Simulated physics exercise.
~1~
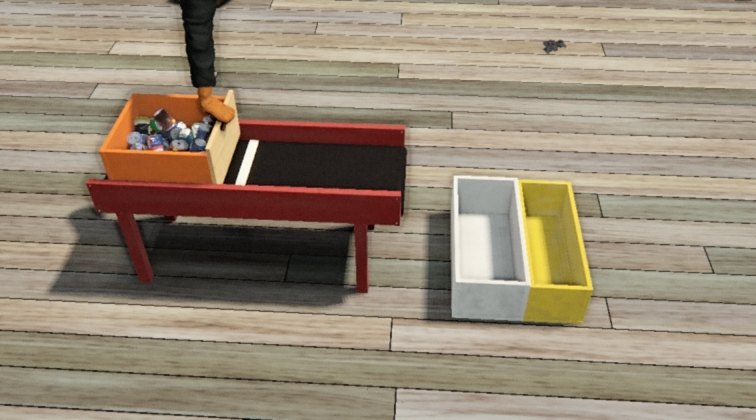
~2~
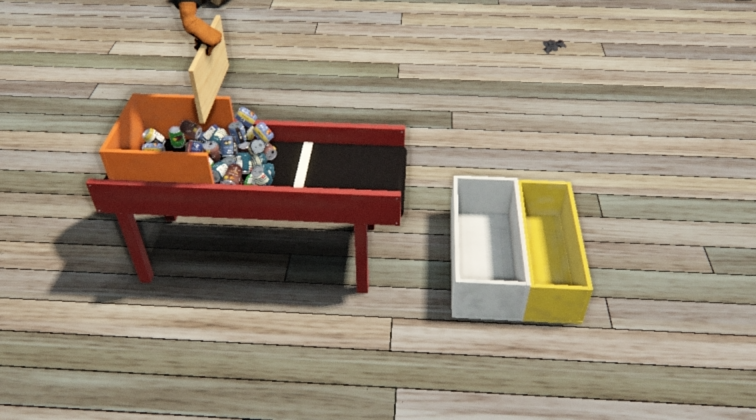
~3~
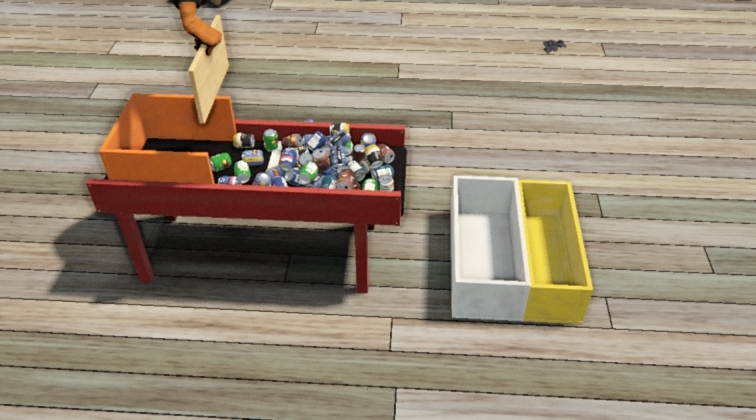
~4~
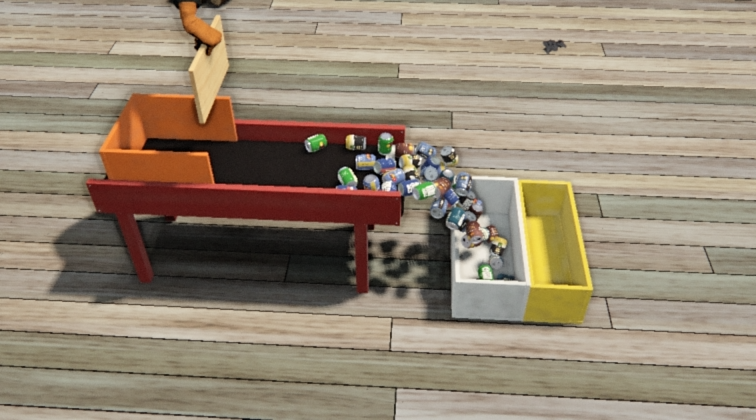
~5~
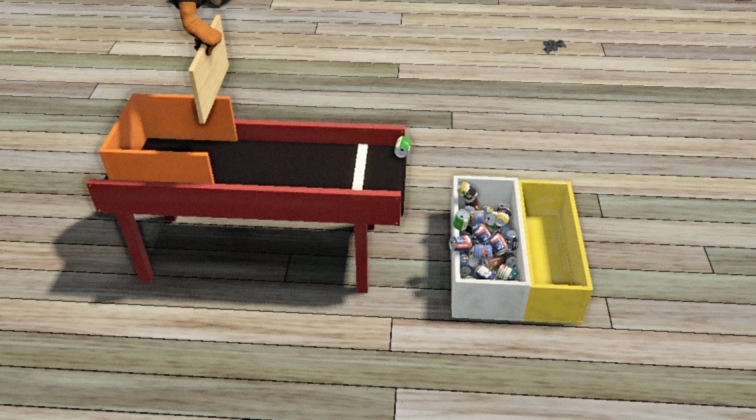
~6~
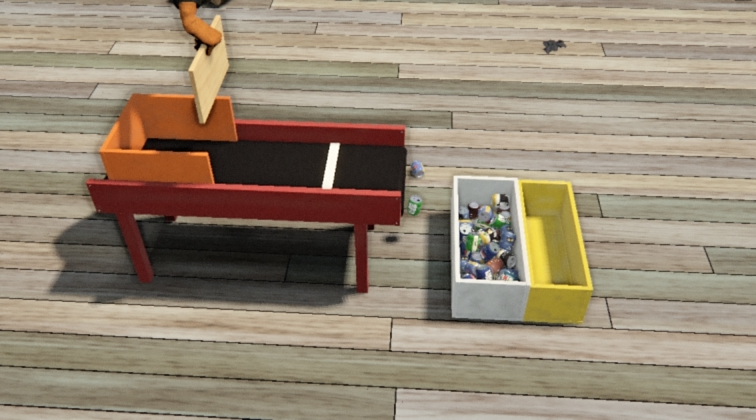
A red-sided table with a black conveyor belt stands on a pale plank floor, seen from above at an angle, with a white box and a yellow bin side by side to its right. An orange-gloved hand lifts a wooden gate from the orange pen at the belt's left end, and a heap of colourful mini cans slides out. The belt carries them rightward until they tumble off the end in a stream. Most land in the white box, while the yellow bin stays empty. Finally, a couple of stragglers hang just past the belt's edge, short of the filled white box.
